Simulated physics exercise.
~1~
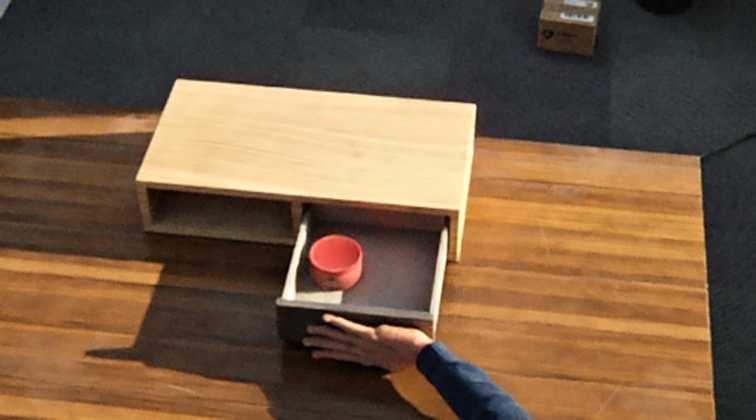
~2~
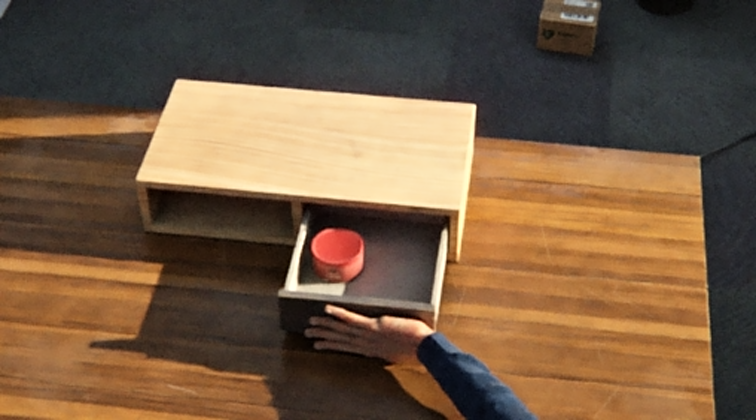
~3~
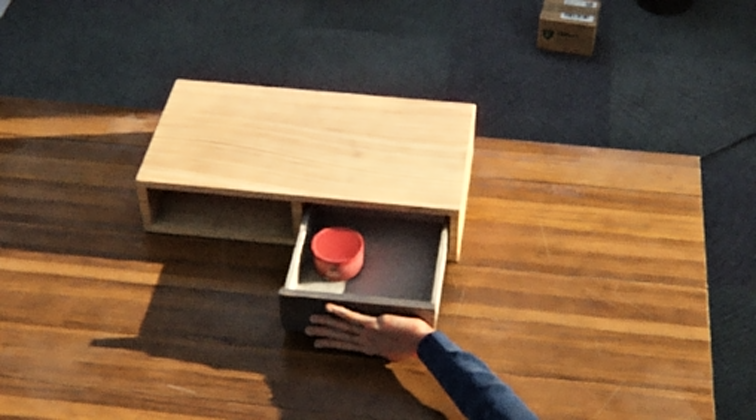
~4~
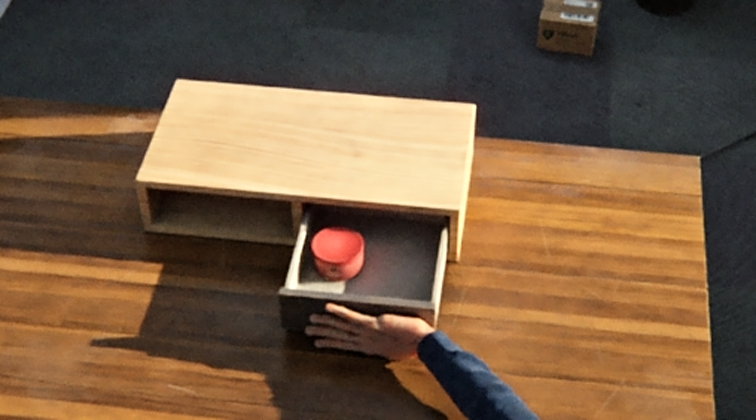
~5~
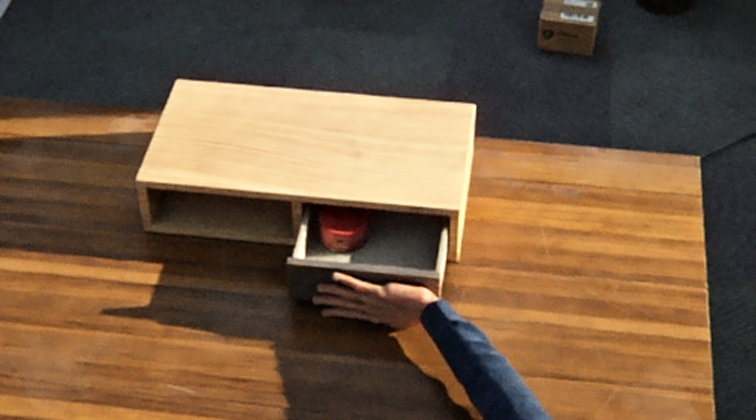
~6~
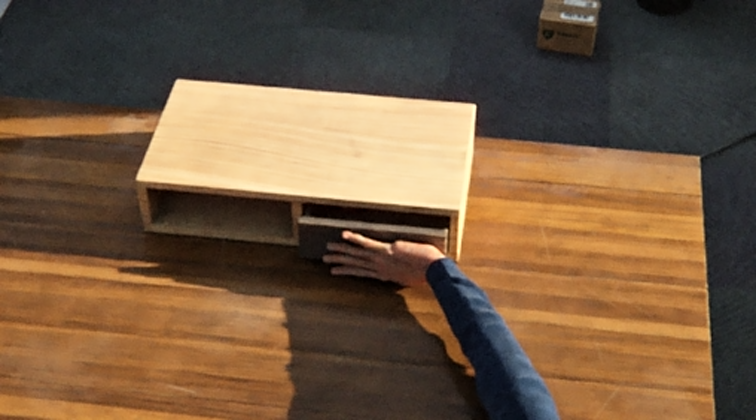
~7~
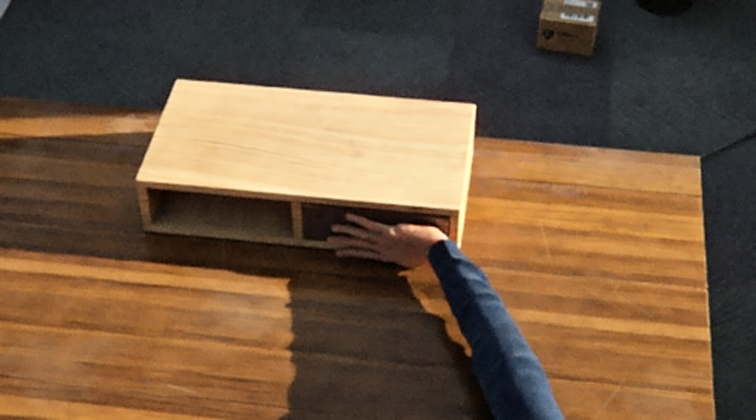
The clip opens on a low, pale wooden cabinet on a striped wooden surface, its right-hand drawer pulled out with a small red tub inside. A hand in a dark blue sleeve rests against the drawer's dark front, reaching in from the lower right. At first the drawer moves in only slightly, then it pauses while the hand stays in place. The hand then pushes it steadily inward, and the red tub slides back beneath the cabinet top until it is out of sight. Finally the drawer shuts flush, with the hand still pressed against its front.
